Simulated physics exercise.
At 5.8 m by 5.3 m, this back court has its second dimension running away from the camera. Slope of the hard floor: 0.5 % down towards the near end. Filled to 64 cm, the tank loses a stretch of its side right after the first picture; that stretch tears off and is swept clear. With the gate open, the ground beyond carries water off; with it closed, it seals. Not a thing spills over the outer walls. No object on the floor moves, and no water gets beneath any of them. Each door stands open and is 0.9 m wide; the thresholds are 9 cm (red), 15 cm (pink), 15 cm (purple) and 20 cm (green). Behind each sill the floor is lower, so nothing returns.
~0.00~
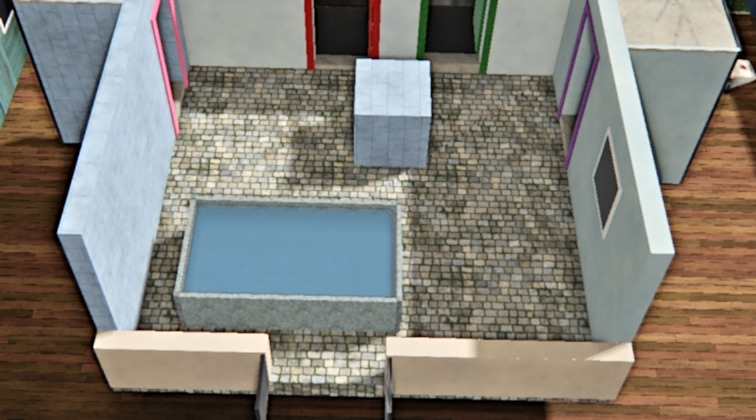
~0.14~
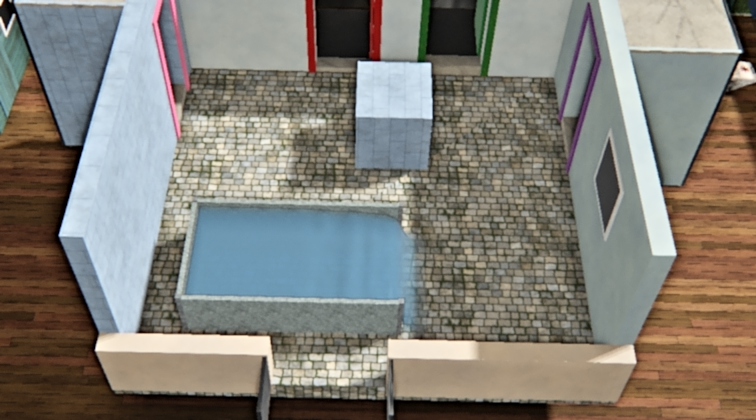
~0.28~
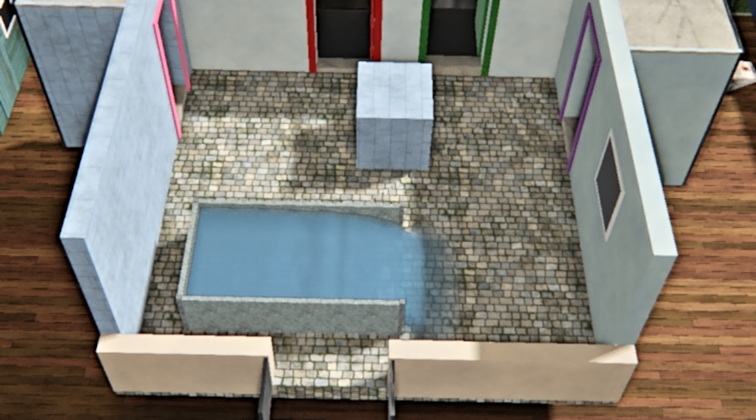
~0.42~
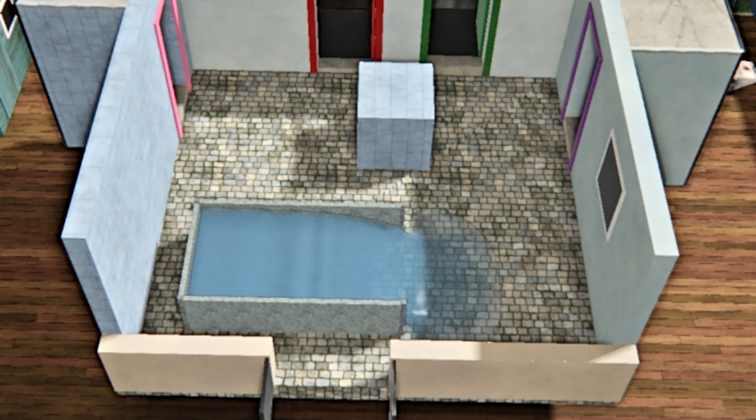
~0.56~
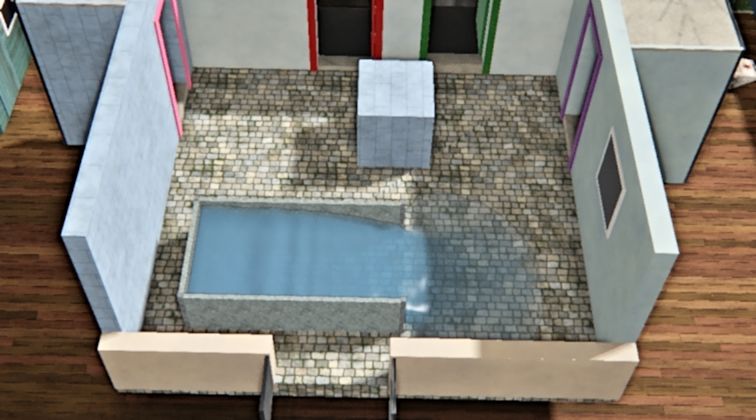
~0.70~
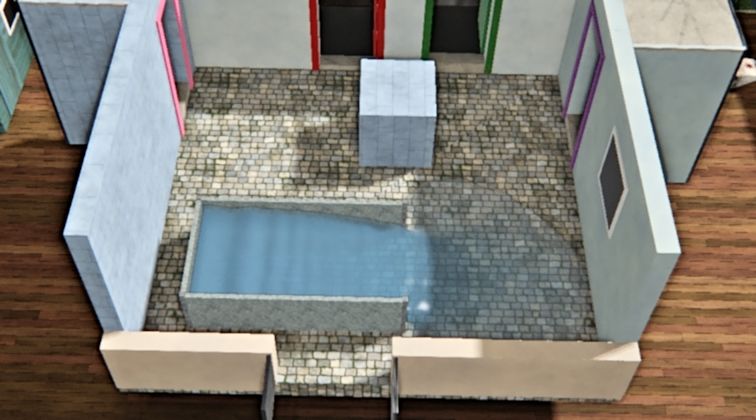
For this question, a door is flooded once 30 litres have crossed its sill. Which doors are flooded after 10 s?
One by one: Red door: Limit not crossed; pink door: Limit not crossed; purple door: Limit not crossed; green door: Limit not crossed.
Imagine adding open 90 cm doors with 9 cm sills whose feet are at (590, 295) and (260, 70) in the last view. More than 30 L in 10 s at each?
Well, the first one ends up on the high side, the second one on the low side.
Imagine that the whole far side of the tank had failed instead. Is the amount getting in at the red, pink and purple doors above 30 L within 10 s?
Result: Red limit passed, pink limit passed, purple limit not passed.
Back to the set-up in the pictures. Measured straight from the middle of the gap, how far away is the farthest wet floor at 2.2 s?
About 4.6 m.
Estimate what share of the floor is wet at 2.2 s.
35 %.
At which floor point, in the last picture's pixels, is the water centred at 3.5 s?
The water's centre sits at about (466, 243).
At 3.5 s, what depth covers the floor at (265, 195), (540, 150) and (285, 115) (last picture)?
Listed order: 0 / 13 / 0 cm.
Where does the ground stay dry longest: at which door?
That would be the pink door, last of all.
After 1.4 s water covers 30 % of the floor and is deepest (42 cm) near (587, 372); red door not reached, pink door not reached, purple door not reached, green door not reached.
After 2.2 s water covers 35 % of the floor and is deepest (40 cm) near (599, 359); red door not reached, pink door not reached, purple door 14 cm at the sill, 0 L in, green door not reached.
After 3.5 s water covers 45 % of the floor and is deepest (30 cm) near (558, 86); red door not reached, pink door not reached, purple door 13 cm at the sill, 0 L in, green door 14 cm at the sill, 0 L in.
After 6.0 s water covers 85 % of the floor and is deepest (19 cm) near (518, 135); red door 8 cm at the sill, 0 L in, pink door 16 cm at the sill, 1 L in, purple door 12 cm at the sill, 1 L in, green door 18 cm at the sill, 1 L in.
After 10.0 s water covers 95 % of the floor and is deepest (16 cm) near (138, 362); red door 6 cm at the sill, 0 L in, pink door 9 cm at the sill, 5 L in, purple door 8 cm at the sill, 2 L in, green door 8 cm at the sill, 2 L in.
